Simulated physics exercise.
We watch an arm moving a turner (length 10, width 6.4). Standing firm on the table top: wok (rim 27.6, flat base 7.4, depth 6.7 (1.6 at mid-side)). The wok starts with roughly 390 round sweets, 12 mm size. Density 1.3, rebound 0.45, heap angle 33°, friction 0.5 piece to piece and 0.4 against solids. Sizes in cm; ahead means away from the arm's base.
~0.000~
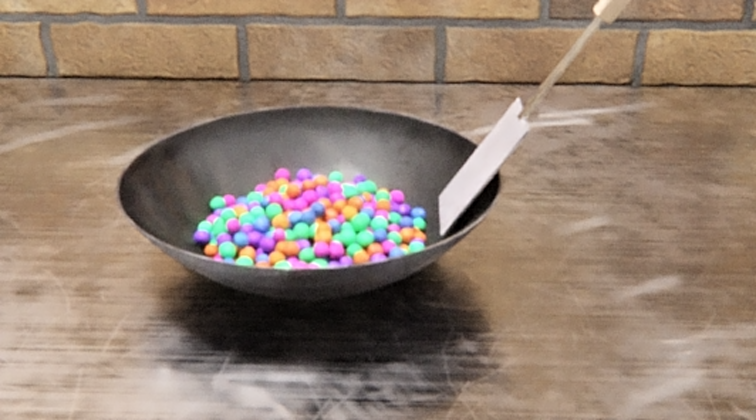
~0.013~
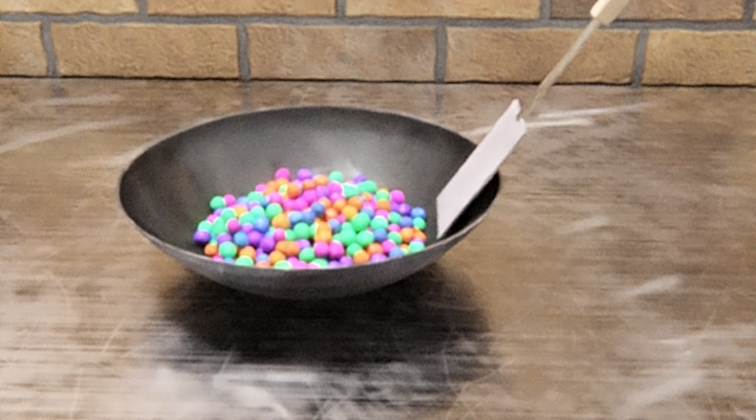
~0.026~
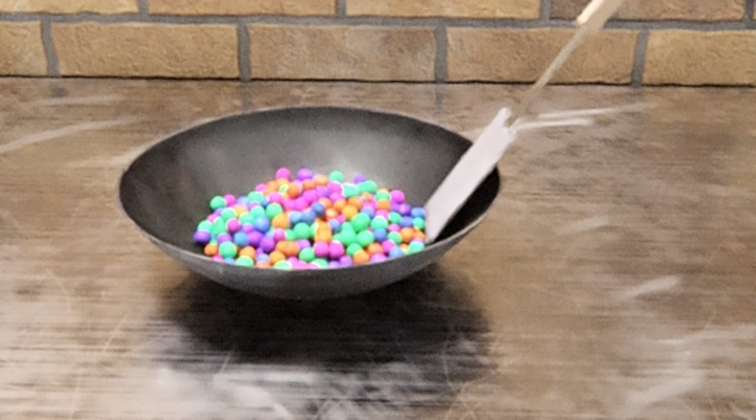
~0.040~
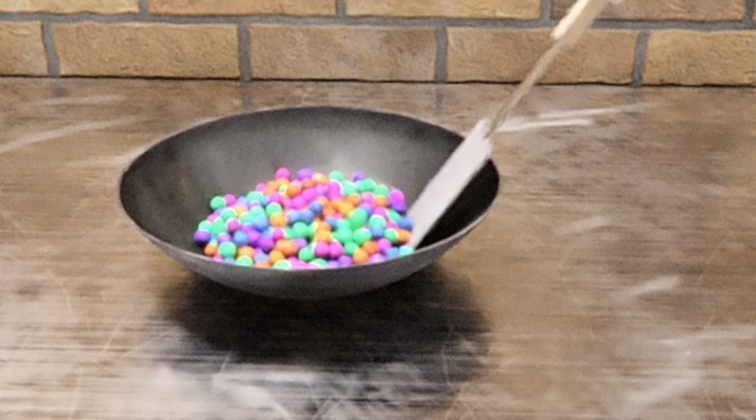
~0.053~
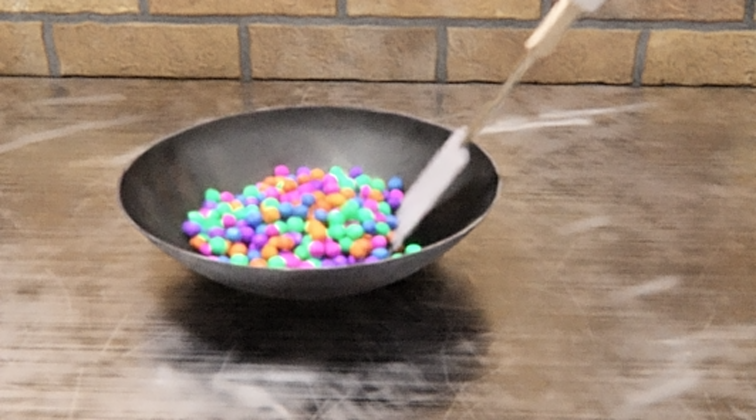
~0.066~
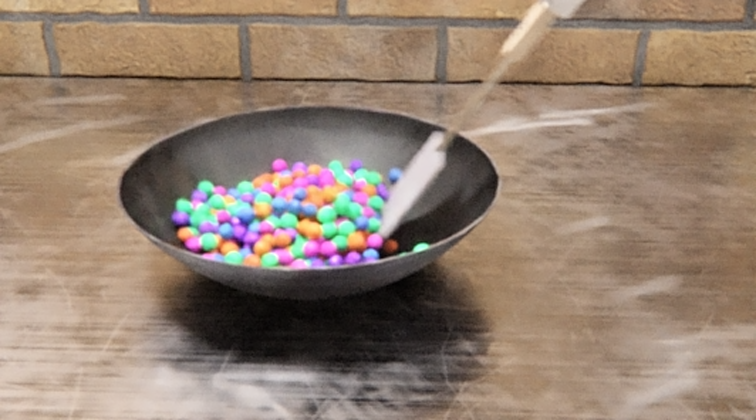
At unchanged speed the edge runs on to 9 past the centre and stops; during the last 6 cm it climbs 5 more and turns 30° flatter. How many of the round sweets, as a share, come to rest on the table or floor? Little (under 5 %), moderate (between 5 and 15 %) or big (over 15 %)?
On the table or floor the share is big, over 15 %.
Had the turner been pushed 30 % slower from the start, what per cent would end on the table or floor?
Then about 30 per cent.
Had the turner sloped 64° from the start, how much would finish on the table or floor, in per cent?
In that case some 30 per cent.
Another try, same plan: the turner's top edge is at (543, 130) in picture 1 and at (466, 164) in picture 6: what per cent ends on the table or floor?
About 25 per cent.
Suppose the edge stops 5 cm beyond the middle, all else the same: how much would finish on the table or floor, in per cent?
Then about 15 per cent.
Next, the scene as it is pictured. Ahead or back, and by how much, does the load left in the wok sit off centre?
Roughly 3.0 cm ahead.
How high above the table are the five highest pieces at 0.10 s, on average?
About 7 cm.
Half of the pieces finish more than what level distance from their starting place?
Some 5 cm.
After 0.10 s, sloping 56°, highest piece 7 above the table; 393 in the wok.
After 0.13 s, sloping 49°, highest piece 9 above the table; 393 in the wok.
After 0.35 s, sloping 26°, highest piece 23 above the table; 270 in the wok, 18 on the table or floor, 105 on the blade or in flight.
After 1.40 s, sloping 26°, highest piece 8 above the table; 270 in the wok, 123 on the table or floor.
At rest, 270 in the wok, 123 on the table or floor. That is 31 % on the table or floor.
